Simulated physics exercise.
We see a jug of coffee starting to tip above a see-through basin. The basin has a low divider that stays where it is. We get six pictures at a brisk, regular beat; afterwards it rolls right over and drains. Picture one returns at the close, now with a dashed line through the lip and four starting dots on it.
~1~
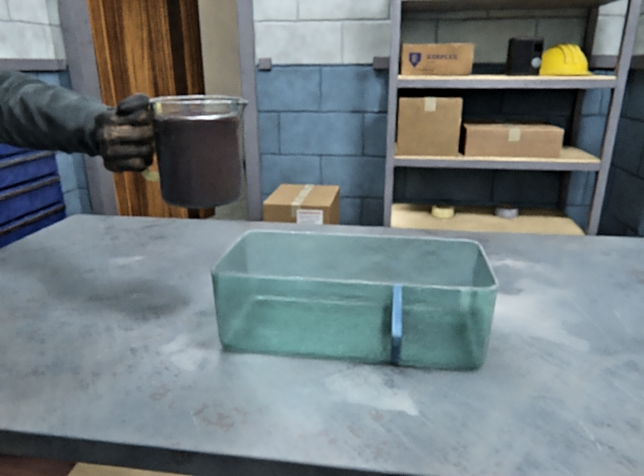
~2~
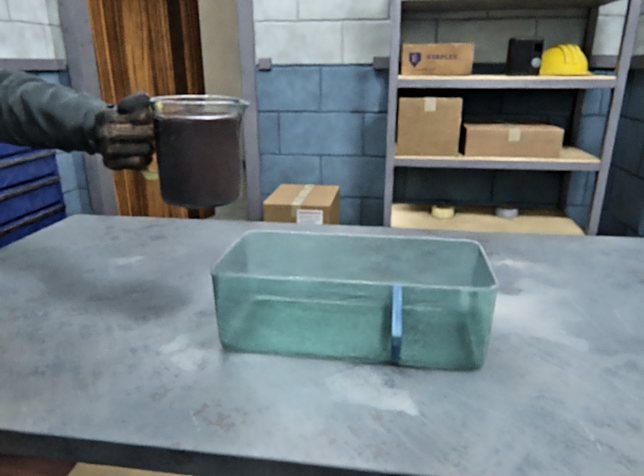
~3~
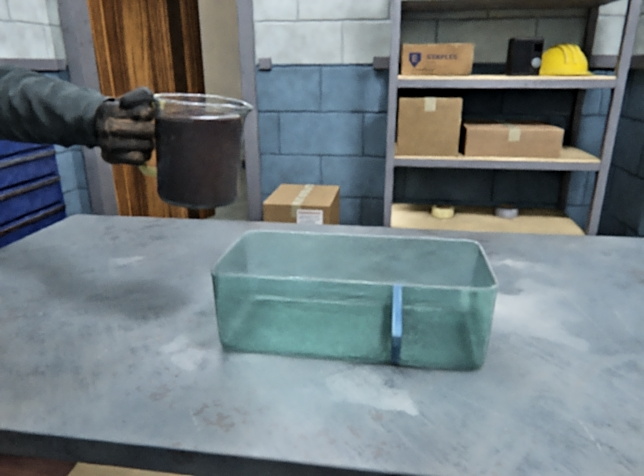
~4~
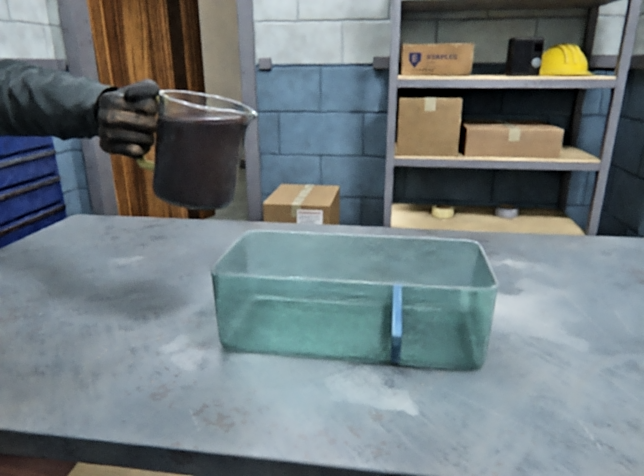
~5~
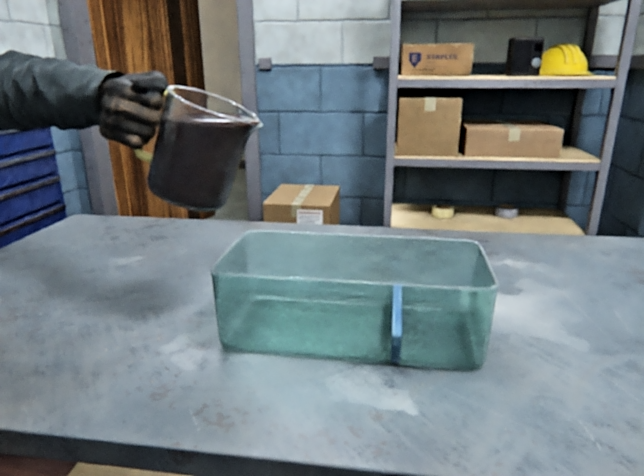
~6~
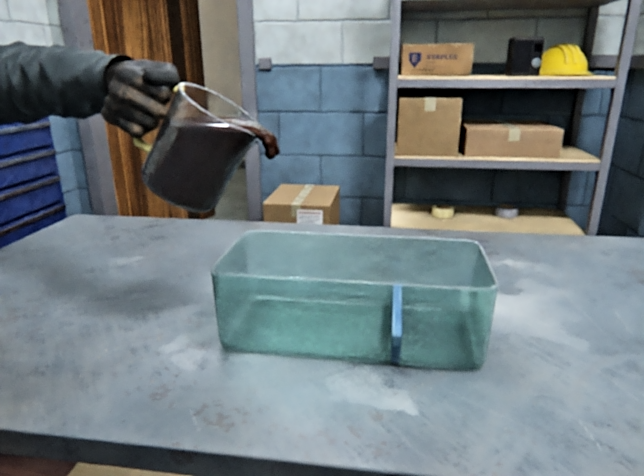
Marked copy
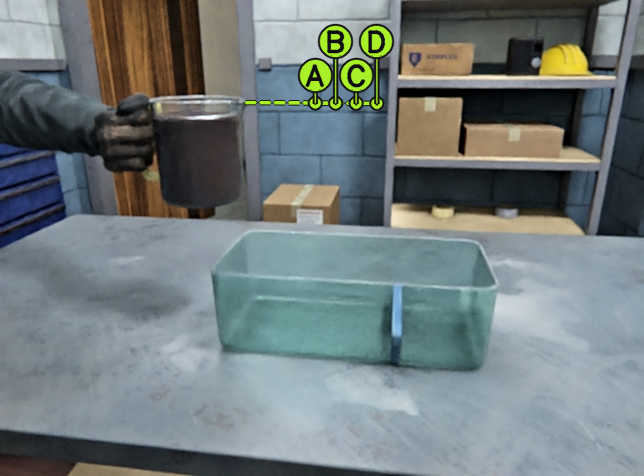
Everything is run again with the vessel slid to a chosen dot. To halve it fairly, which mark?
The answer is spot B.
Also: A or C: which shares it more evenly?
The answer is C.
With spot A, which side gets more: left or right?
The left one.
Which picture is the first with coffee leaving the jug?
In picture 6.
On the marked copy, A at (315, 103); B at (335, 103); C at (356, 103); D at (376, 103).
With A, about 83 % ends left of the wall and 15 % right of it.
With B, about 48 % ends left of the wall and 51 % right of it.
With C, about 34 % ends left of the wall and 65 % right of it.
With D, about 27 % ends left of the wall and 69 % right of it; 4 % is lost outside.
